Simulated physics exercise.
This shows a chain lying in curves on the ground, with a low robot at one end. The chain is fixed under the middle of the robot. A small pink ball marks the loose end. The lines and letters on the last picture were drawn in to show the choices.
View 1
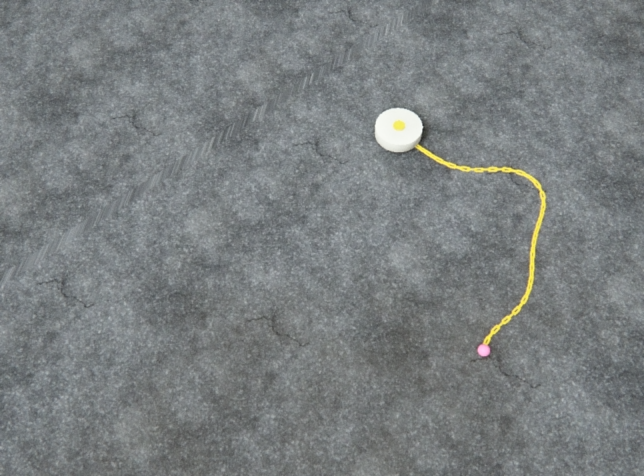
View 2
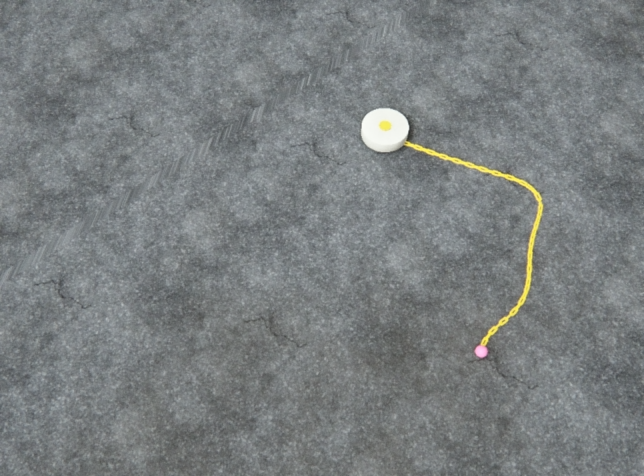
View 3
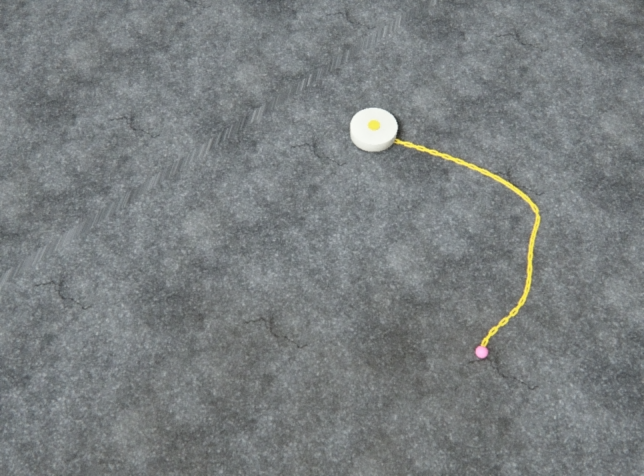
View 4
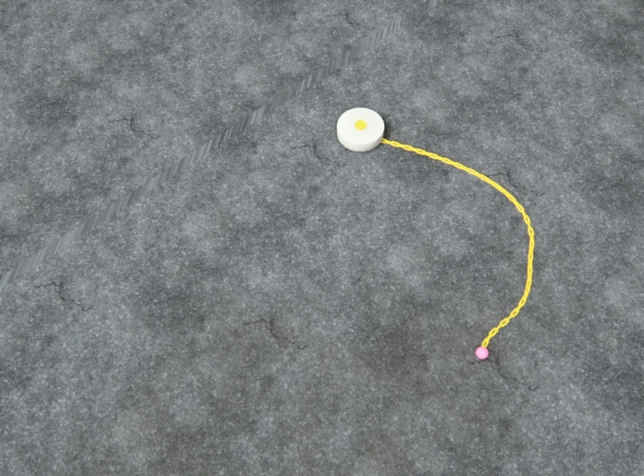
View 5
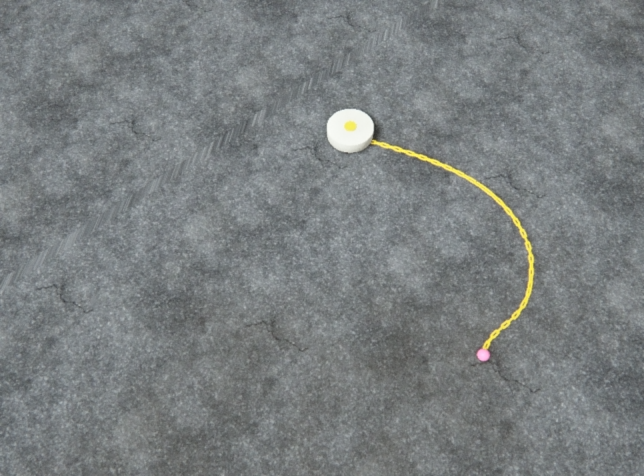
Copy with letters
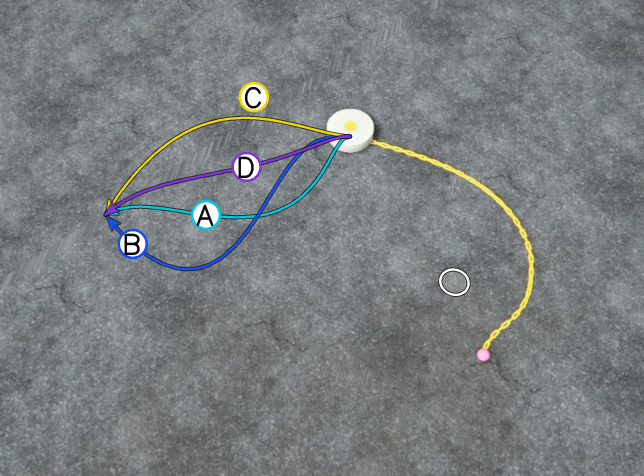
A stretch of mottled grey ground with fine cracks is seen from above at a slant, the view staying still. A low, round white robot with a yellow centre sits above and right of the middle, joined to a yellow chain that curves rightward and down to a small pink ball. The robot slides steadily left, drawing the chain's wavy upper part into a smoother arc, while the pink end barely shifts.
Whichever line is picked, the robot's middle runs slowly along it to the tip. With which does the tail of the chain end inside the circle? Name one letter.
D.
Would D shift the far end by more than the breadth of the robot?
On that route, yes.
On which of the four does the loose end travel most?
Route C.
On the marked copy, A from (350, 137) via (255, 216) to (105, 215); B from (350, 137) via (246, 233) to (108, 217); C from (350, 137) via (208, 123) to (106, 213); D from (350, 137) via (229, 171) to (105, 215); the ring at (454, 282).
Following D. Soon after the start, robot (261, 158), middle of the chain (431, 210), free end (486, 348).
Later, robot (165, 179), middle of the chain (341, 215), free end (489, 313).
In the end, robot (103, 210), middle of the chain (287, 218), free end (456, 279); the free end is on the ring.
As for the rest, A leaves the free end at (457, 303); B leaves the free end at (461, 306); C leaves the free end at (444, 253).
